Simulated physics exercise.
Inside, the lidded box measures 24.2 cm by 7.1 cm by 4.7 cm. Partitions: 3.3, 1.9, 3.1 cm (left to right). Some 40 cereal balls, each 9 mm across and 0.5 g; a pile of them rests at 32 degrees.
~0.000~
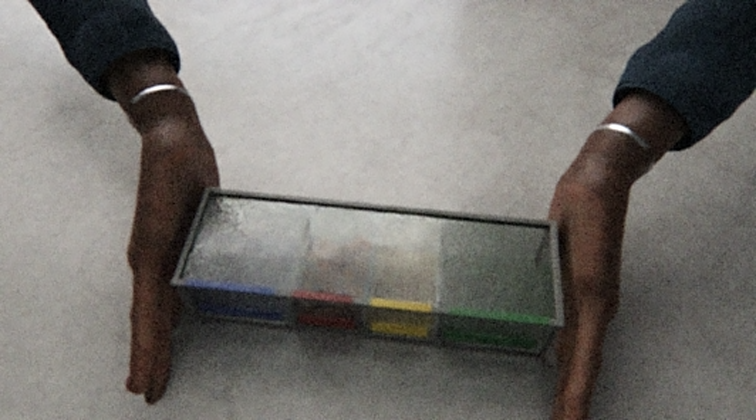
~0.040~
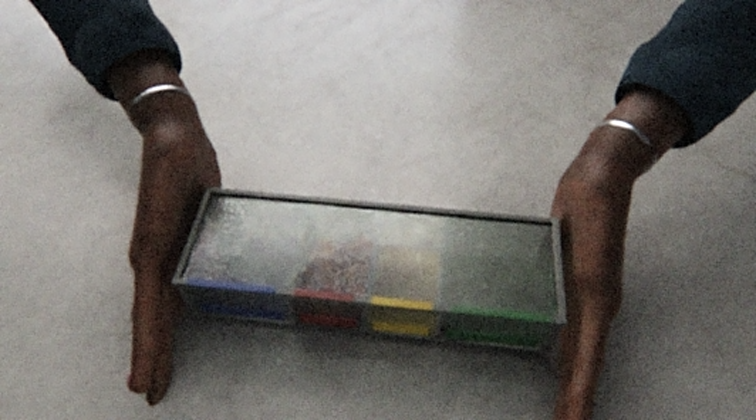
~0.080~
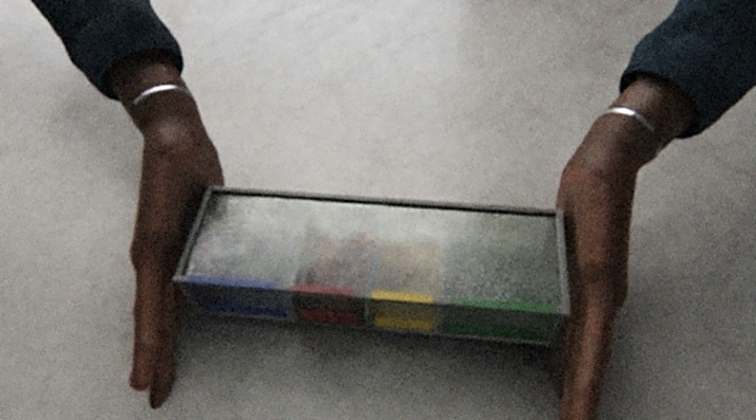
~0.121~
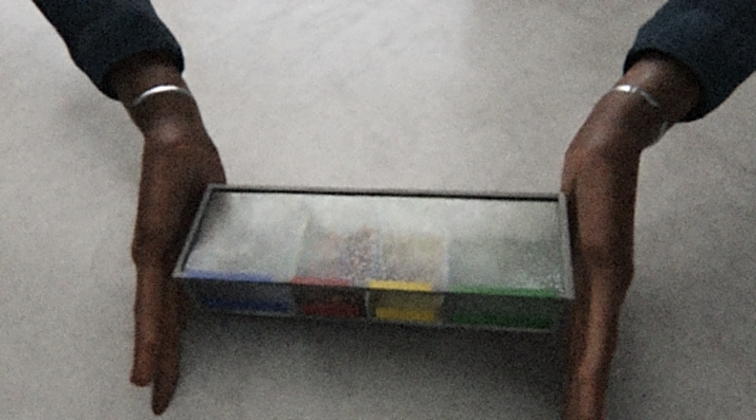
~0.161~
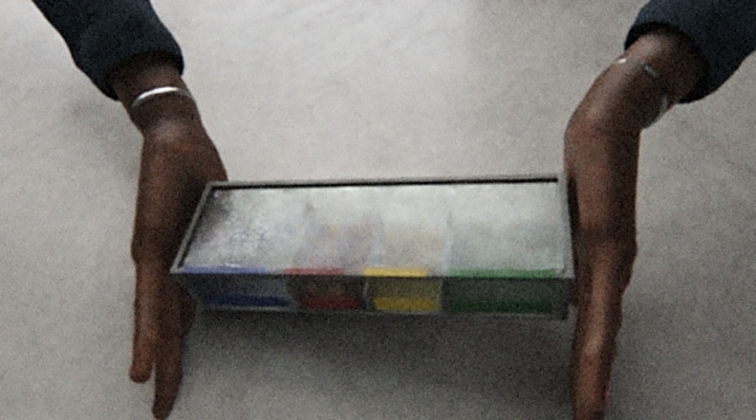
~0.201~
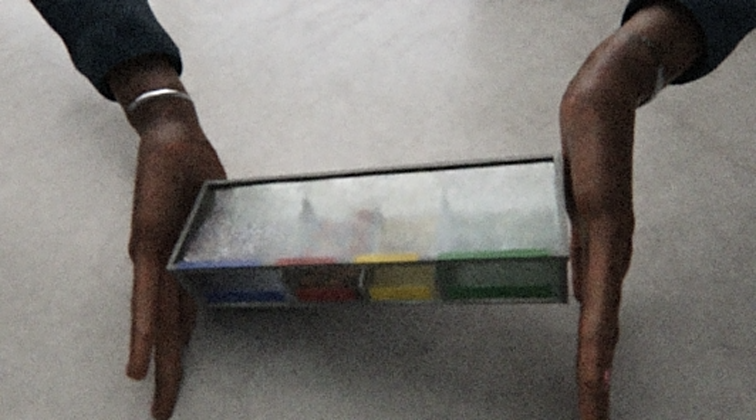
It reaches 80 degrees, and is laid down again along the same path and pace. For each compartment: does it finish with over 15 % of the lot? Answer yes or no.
Red yes, blue no, green no, yellow no.
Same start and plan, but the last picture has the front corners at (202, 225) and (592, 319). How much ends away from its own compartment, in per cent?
In that case some 40 per cent.
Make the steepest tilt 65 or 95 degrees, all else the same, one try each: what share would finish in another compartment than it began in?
Some 0 and 30 per cent.
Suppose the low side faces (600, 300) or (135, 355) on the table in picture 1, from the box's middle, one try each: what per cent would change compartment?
Some 45 and 10 per cent.
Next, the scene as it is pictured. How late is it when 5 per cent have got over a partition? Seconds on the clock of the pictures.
Near 0.95 s.
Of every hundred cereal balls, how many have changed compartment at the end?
Some 10 per cent.
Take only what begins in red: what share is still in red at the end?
Some 90 per cent.
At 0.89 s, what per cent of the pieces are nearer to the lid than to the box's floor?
Some 10 per cent.
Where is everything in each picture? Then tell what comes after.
The first picture shows box tilt 0 degrees, front corners at (179, 281) and (556, 321); red 100 %.
The second picture shows box tilt 1 degrees, front corners at (180, 280) and (559, 319).
The third picture shows box tilt 3 degrees, front corners at (181, 278) and (562, 310).
The fourth picture shows box tilt 7 degrees, front corners at (181, 274) and (566, 295), lowest corner left back.
The fifth picture shows box tilt 11 degrees, front corners at (179, 270) and (566, 274), lowest corner left back.
The sixth picture shows box tilt 15 degrees, front corners at (174, 267) and (561, 253), lowest corner left back; red 100 %. Its pace works out near 110 degrees a second.
After 0.89 s, tilt 80 degrees; red 100 %.
Then, at 1.34 s, tilt 35 degrees; red 90 %, blue 10 %.
After 1.87 s, tilt 0 degrees; red 90 %, blue 10 %.
At rest (2.2 s), red 95 %, blue 10 %, green 0 %, yellow 0 %.
